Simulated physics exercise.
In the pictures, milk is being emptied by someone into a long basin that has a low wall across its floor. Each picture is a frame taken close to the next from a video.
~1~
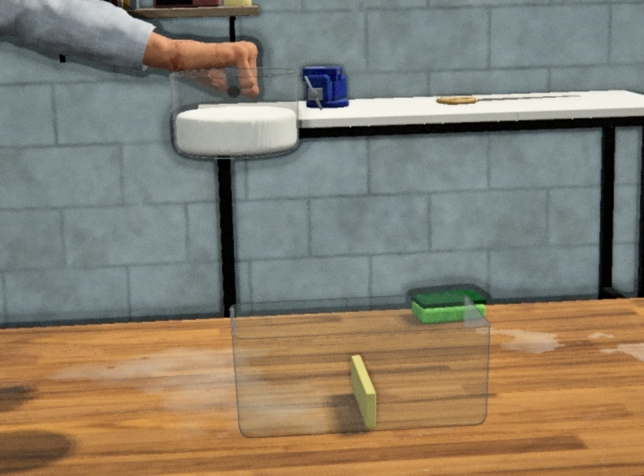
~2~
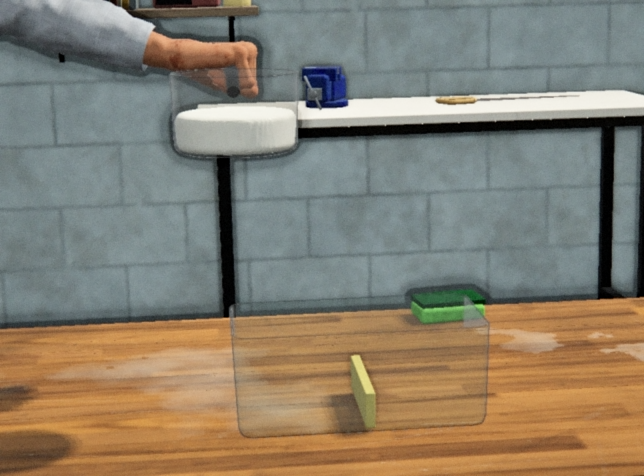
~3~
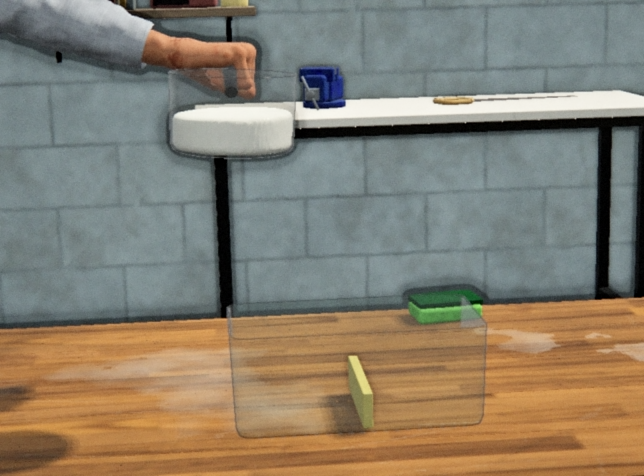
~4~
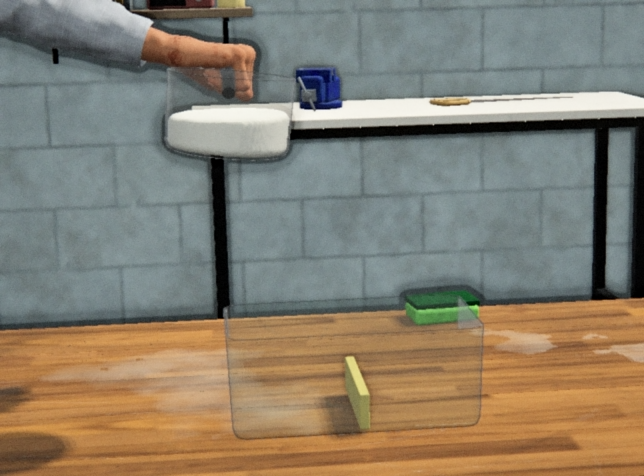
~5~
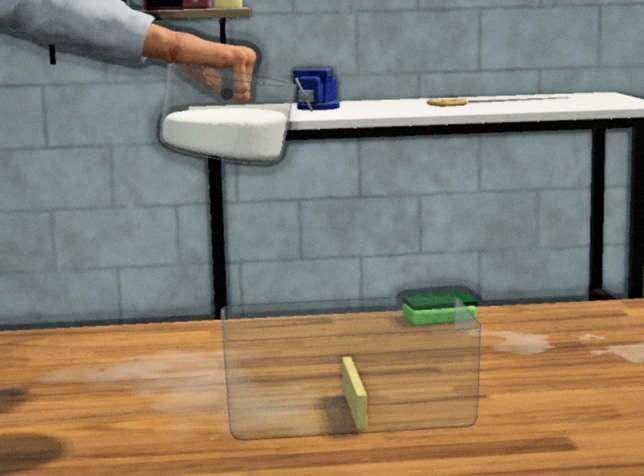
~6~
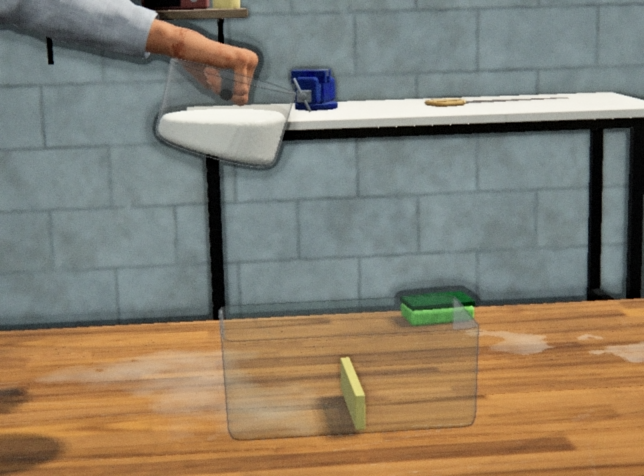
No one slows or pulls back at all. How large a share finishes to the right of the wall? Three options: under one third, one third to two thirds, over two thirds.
Answer: One third to two thirds.
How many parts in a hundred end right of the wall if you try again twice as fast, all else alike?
Close to 35 in a hundred.
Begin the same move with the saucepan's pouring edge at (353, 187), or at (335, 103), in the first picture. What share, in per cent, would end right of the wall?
Roughly 85 percent on the first try and 90 percent on the second.
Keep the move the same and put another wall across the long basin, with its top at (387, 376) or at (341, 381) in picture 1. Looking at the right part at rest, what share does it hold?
Around 20 percent in try one and around 80 percent in try two.
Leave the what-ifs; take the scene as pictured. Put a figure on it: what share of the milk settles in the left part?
Roughly 40 percent of it.
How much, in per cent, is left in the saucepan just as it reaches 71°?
Around 70 in a hundred has not poured out yet.
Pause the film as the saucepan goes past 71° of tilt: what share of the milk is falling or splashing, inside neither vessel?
It's close to 25 %.
A moment on, the saucepan is tipped part way and 72 per cent is still to pour, 1 is left of the wall and 0 right of it.
Next, the saucepan is tipped right over and 13 per cent is still to pour, 11 is left of the wall and 50 right of it.
Then the saucepan is tipped right over and 0 per cent is still to pour, 42 is left of the wall and 56 right of it.
Later the saucepan is tipped right over and 0 per cent is still to pour, 41 is left of the wall and 57 right of it.
At rest 41 per cent lies left of the wall, 57 right of it and 2 outside.
